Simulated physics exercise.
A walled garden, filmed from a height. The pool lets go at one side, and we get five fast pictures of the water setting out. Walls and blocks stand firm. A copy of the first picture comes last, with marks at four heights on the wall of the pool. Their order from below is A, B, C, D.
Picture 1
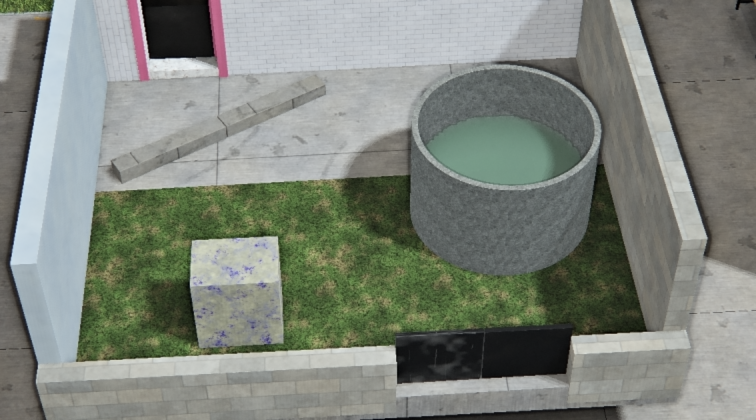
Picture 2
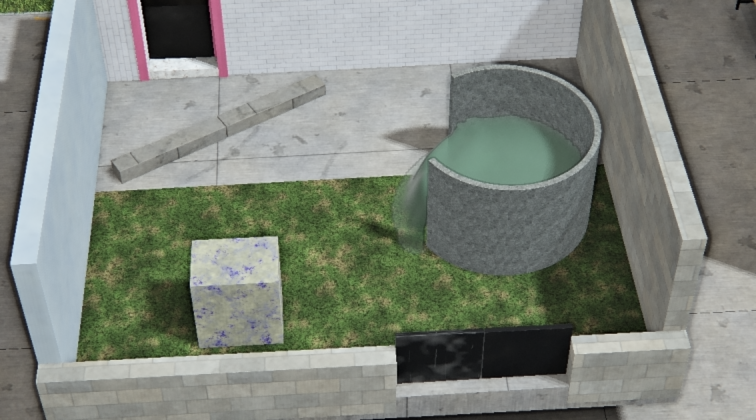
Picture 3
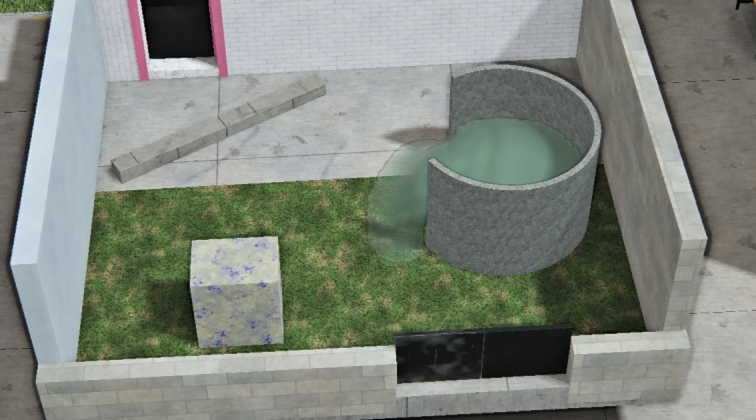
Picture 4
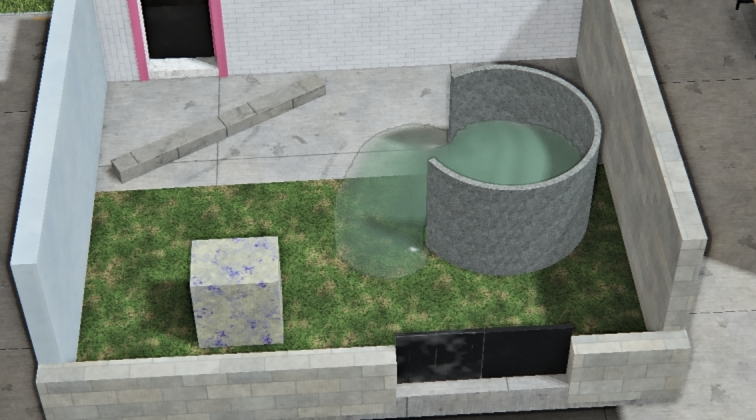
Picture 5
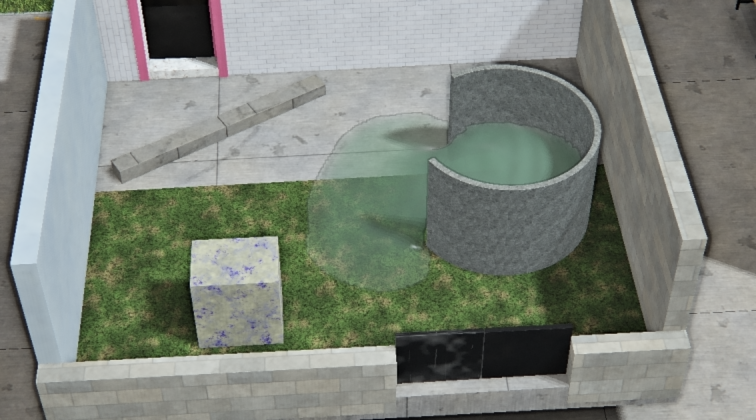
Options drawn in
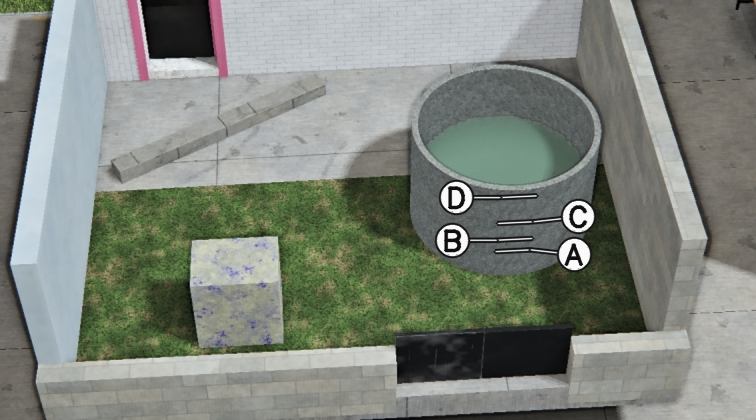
A round stone pool opens on its left side and green water spreads across the grass.
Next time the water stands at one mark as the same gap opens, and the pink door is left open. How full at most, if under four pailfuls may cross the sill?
Choose C.
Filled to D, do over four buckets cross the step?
Yes, that goes wrong.
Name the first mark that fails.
Here it is mark D.
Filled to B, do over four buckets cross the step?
No, that is safe.
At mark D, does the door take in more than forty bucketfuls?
No.
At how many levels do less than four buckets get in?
Three of them.
On the marked copy, A at (513, 250); B at (514, 239); C at (515, 222); D at (518, 196); from the bottom up A, B, C, D.
If A is chosen, nothing gets over.
If B is chosen, nothing gets over.
If C is chosen, a splash gets over, under a bucket.
If D is chosen, some 15 bucketfuls get in.
